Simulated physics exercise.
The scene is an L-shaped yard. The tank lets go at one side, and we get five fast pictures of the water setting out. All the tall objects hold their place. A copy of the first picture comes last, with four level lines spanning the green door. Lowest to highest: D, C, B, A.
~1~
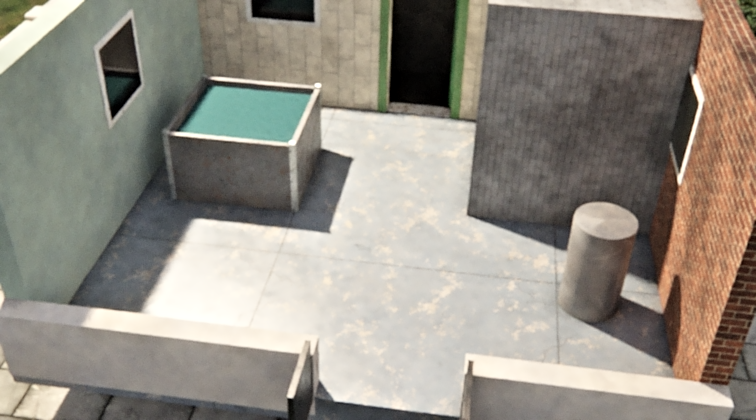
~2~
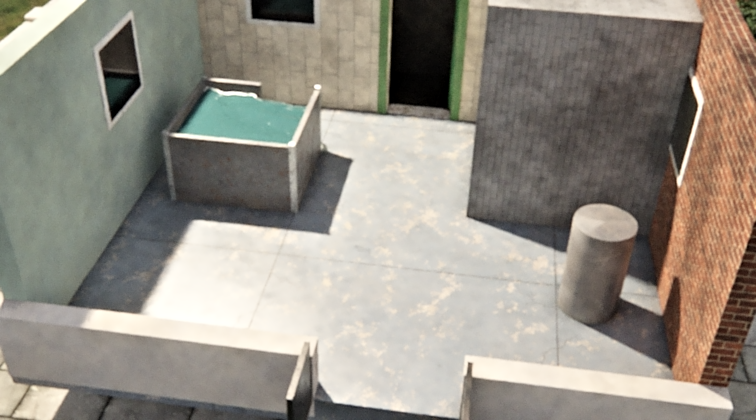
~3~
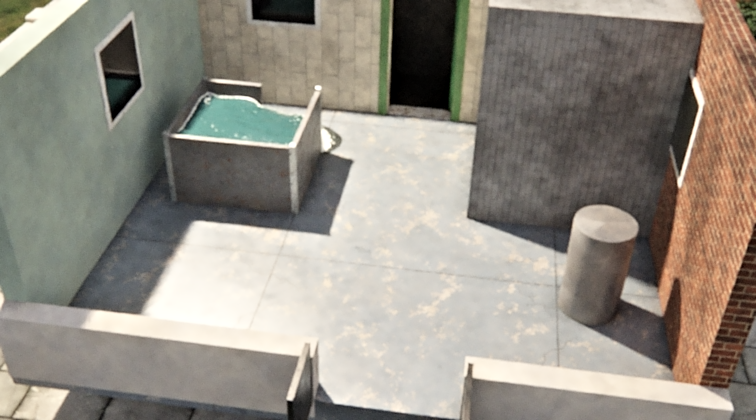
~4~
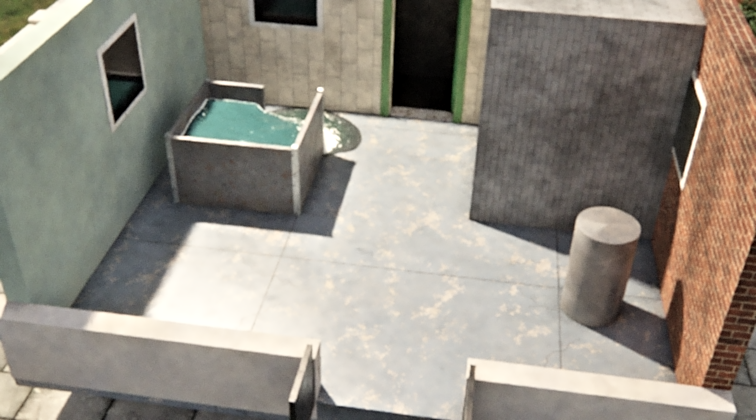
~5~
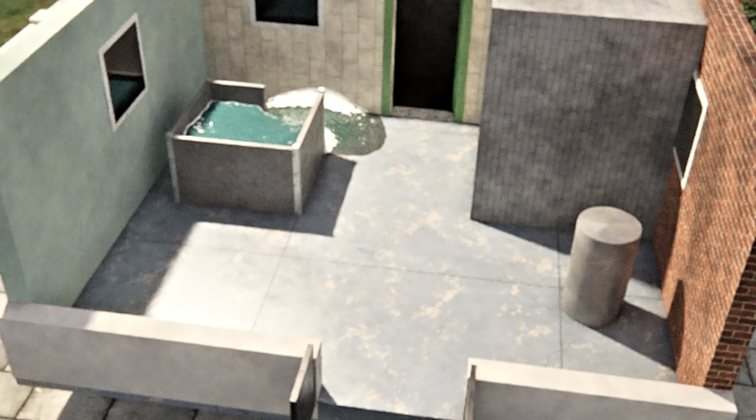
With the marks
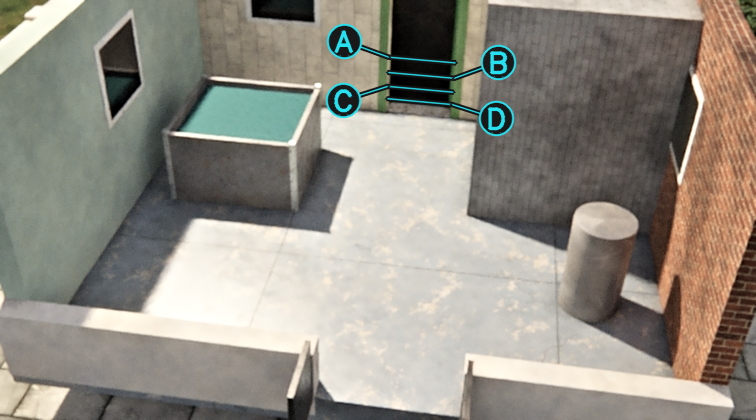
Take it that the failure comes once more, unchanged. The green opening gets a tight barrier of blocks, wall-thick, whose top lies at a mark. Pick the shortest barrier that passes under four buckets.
Use height D.
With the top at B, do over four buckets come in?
No, that is safe.
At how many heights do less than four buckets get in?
All of them.
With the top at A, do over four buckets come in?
No, that is safe.
On the marked copy, A at (421, 60); B at (421, 75); C at (420, 89); D at (419, 101); from the bottom up D, C, B, A.
If A is chosen, nothing gets over.
If B is chosen, nothing gets over.
If C is chosen, nothing gets over.
If D is chosen, a splash gets over, under a bucket.
